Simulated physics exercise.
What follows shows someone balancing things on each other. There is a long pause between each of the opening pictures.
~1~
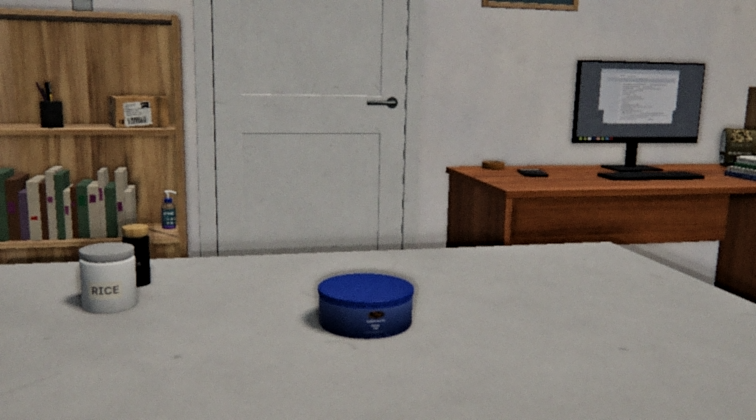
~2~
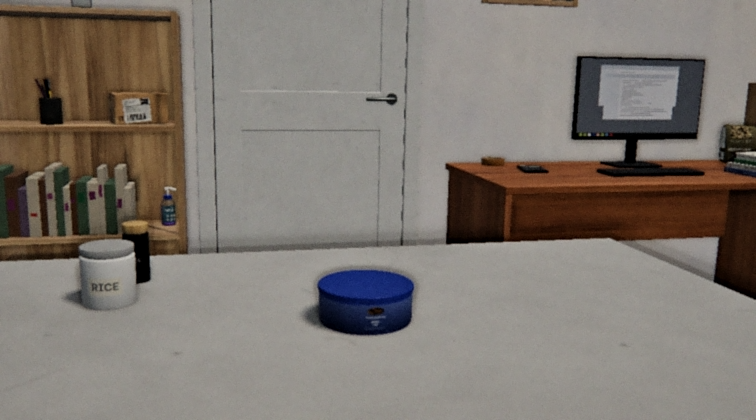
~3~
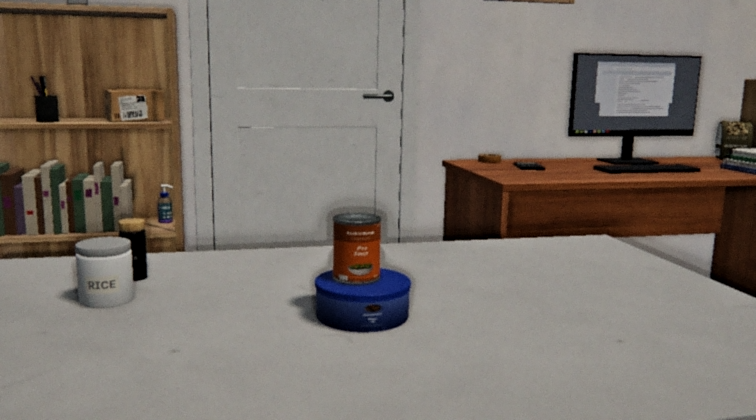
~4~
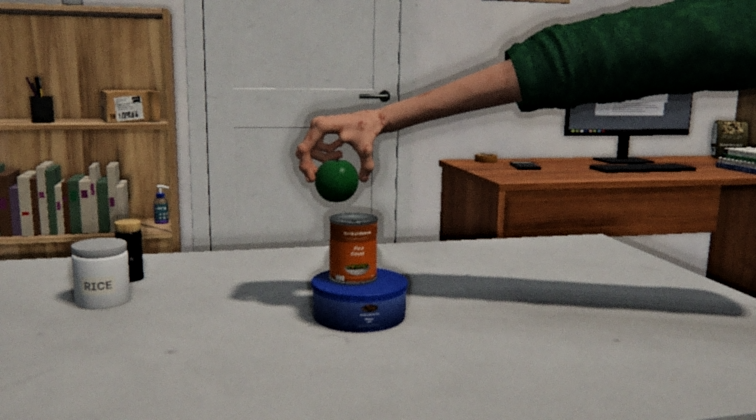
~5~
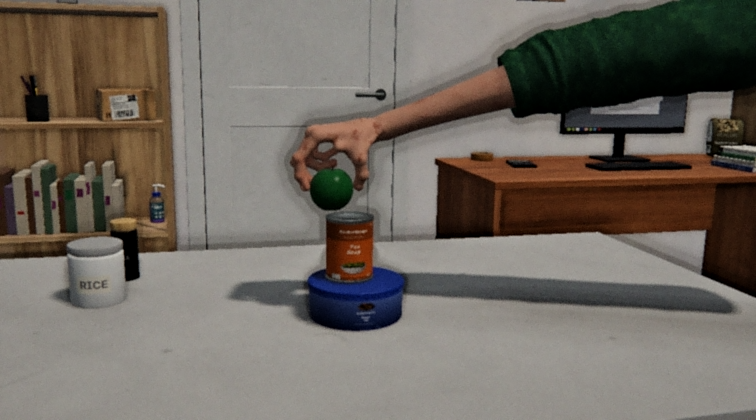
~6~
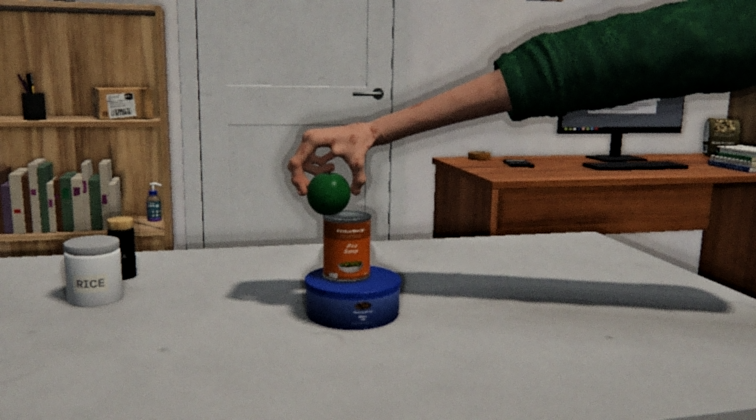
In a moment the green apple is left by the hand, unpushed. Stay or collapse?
The tower stays put.
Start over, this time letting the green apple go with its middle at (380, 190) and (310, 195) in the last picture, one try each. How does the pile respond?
Result 1: Pile falls; result 2: Pile falls.
Then, 0.50 s after the last picture, nothing has stirred.
Then, 1.30 s after the last picture, things are still on the move.
Then, 2.00 s after the last picture, nothing has stirred.
Then, 2.70 s after the last picture, green apple resting near (327, 194).
At rest, all 5 in place. Seen from the same camera at the end, green apple near (327, 194). The pile holds.
